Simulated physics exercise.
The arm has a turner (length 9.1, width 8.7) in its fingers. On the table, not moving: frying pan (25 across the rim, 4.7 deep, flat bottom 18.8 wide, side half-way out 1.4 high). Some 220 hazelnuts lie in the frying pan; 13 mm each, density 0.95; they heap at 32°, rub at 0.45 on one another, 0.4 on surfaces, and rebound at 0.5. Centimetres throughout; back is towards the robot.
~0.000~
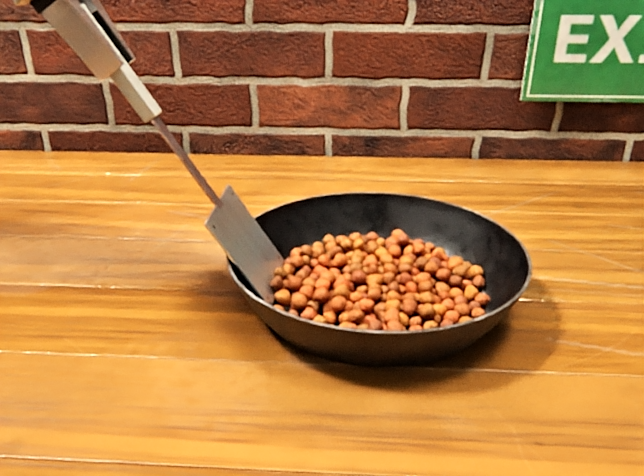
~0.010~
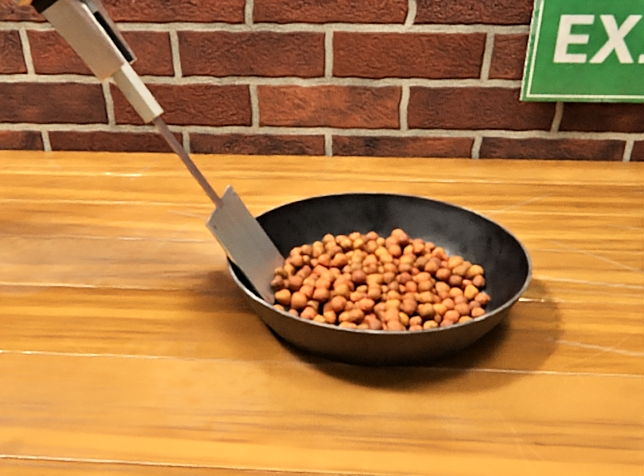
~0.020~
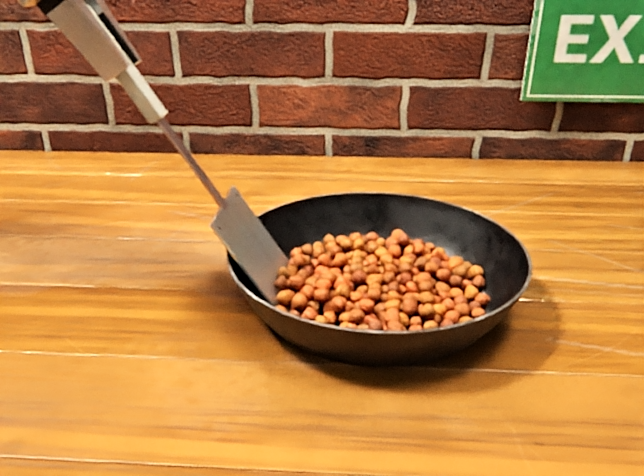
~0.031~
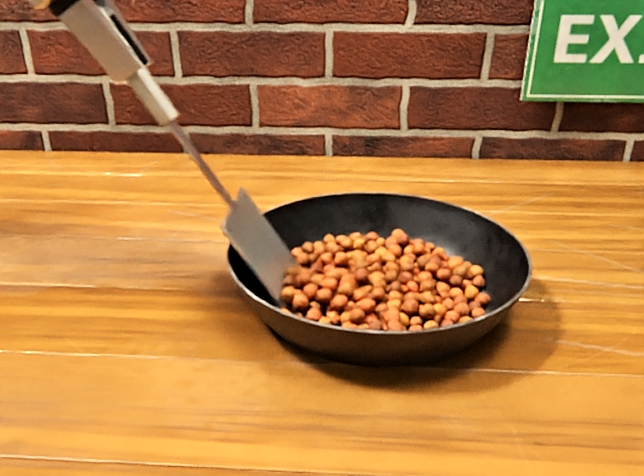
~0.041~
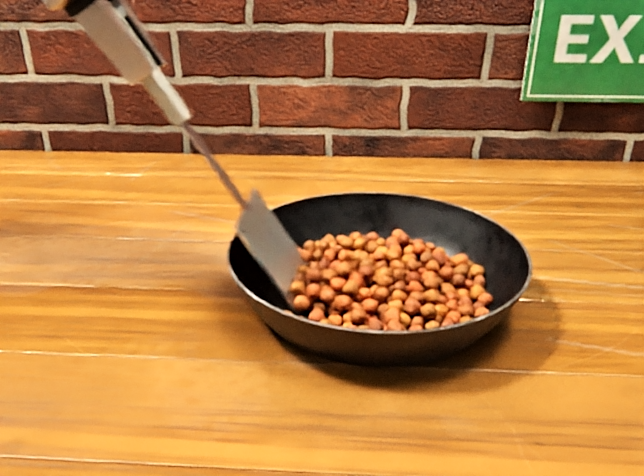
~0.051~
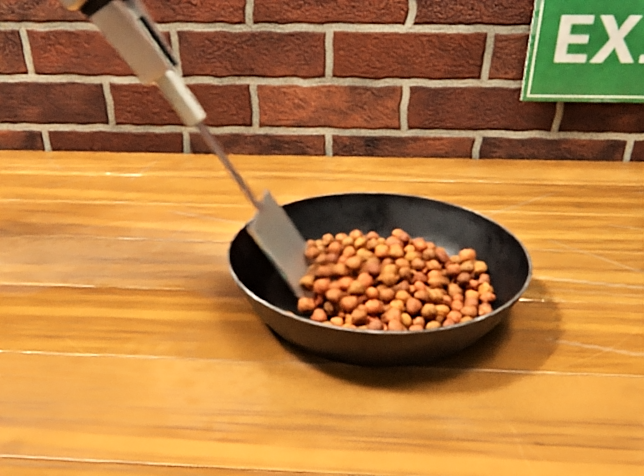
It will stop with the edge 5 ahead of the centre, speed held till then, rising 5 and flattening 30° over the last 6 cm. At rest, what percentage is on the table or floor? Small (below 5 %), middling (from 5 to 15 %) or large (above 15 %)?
On the table or floor the share is middling, from 5 to 15 %.
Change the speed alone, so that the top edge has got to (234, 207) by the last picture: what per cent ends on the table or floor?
Some 0 per cent.
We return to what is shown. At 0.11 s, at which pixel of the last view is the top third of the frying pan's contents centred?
Around (405, 264).
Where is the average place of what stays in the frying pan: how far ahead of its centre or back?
Roughly 4.5 cm ahead.
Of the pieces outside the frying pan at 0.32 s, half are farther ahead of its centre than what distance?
About 28 cm.
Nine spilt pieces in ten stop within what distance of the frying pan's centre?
About 105 cm.
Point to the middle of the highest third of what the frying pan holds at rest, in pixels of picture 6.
Around (461, 272).
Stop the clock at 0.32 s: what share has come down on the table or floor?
Roughly 10 per cent.
By 0.08 s, sloping 57°, highest piece 6 above the table; 216 in the frying pan.
By 0.11 s, sloping 47°, highest piece 7 above the table; 216 in the frying pan.
By 0.32 s, sloping 28°, highest piece 5 above the table; 194 in the frying pan, 21 on the table or floor, 1 on the blade or in flight.
By 1.37 s, sloping 28°, highest piece 4 above the table; 194 in the frying pan, 22 on the table or floor.
Final count, 194 in the frying pan, 22 on the table or floor. That is 10 % on the table or floor.
